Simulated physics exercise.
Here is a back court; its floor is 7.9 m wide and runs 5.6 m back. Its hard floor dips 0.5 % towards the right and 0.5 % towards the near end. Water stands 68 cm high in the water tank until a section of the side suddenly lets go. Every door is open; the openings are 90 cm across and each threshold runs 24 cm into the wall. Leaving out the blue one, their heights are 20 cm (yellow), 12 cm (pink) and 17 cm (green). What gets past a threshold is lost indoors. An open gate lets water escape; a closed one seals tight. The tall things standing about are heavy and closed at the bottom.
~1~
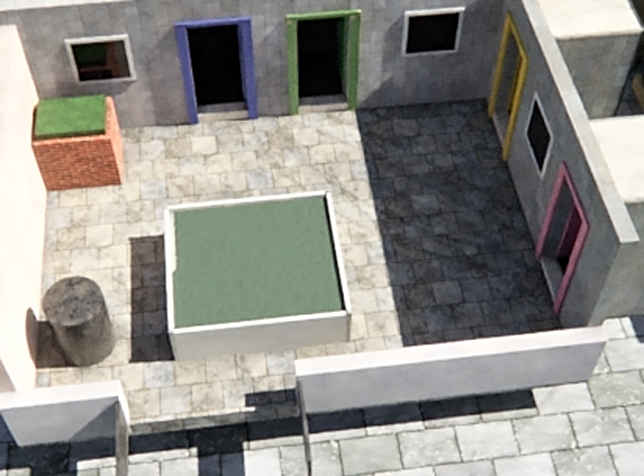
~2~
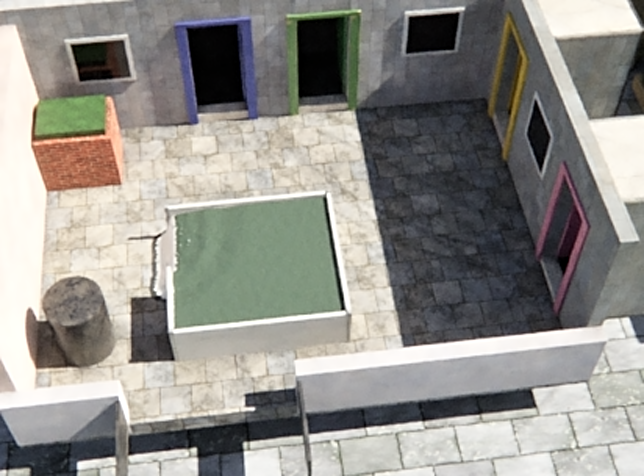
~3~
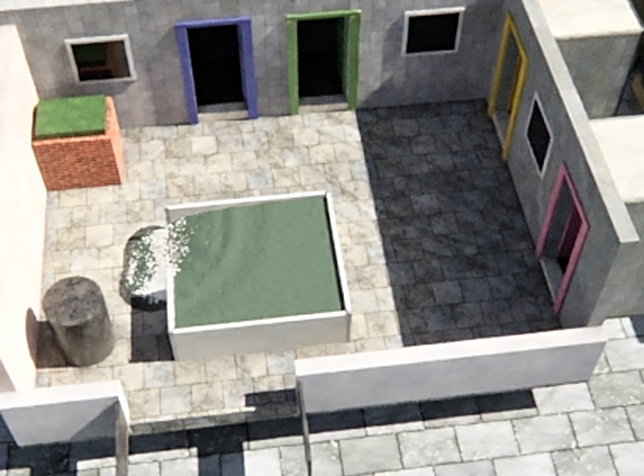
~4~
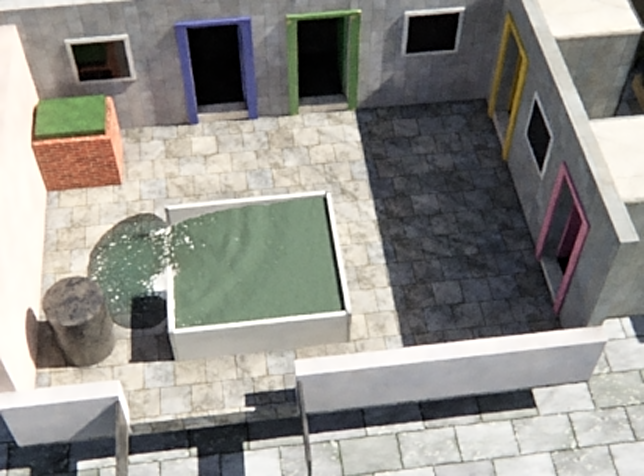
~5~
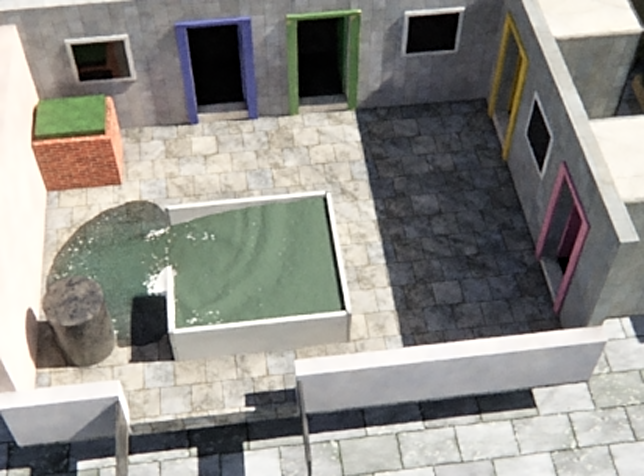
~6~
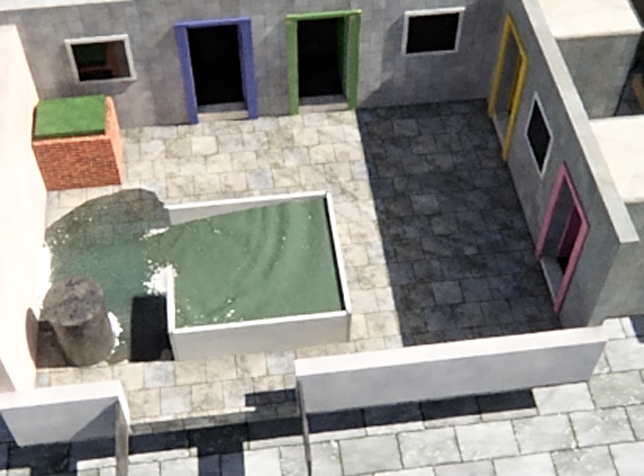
The video shows a walled courtyard with coloured doorways and a tank of still green water; water then pours through a gap in the tank's left side, spreading across the paving and around a dark cylinder toward the left wall.
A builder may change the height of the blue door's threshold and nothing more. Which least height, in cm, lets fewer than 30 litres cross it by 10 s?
Close to 7 cm is just enough.
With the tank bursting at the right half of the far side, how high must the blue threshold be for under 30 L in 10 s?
Some 22 cm.
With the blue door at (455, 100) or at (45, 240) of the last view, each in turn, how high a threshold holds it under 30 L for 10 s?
About 8.0 and 33 cm.
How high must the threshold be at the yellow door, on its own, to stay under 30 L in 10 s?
About 11.0 cm at yellow.
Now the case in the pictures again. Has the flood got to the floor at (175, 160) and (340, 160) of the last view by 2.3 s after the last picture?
In that order: Under water, dry.
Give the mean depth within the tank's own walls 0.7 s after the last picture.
Some 52 cm.
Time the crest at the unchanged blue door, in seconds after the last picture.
At about 5.0 s.
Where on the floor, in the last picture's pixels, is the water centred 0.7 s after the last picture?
At about (213, 280).
Then, 0.7 s after the last picture water covers 15 % of the floor, deepest (48 cm) near (47, 197); it has not reached the blue door.
Then, 2.3 s after the last picture water covers 35 % of the floor, deepest (38 cm) near (58, 196); it has not reached the blue door.
Then, 9.3 s after the last picture water covers 95 % of the floor, deepest (16 cm) near (493, 368); 7 cm at the blue door, 0 litres in over its 19 cm threshold.
At the blue door as built, the water peaked near 12 cm, 5.1 s after the last picture.
With a threshold of 6.5 cm, 37 litres would have come in within the 10 s; with 9 cm, 10 litres. So under 30 litres takes about 7 cm.
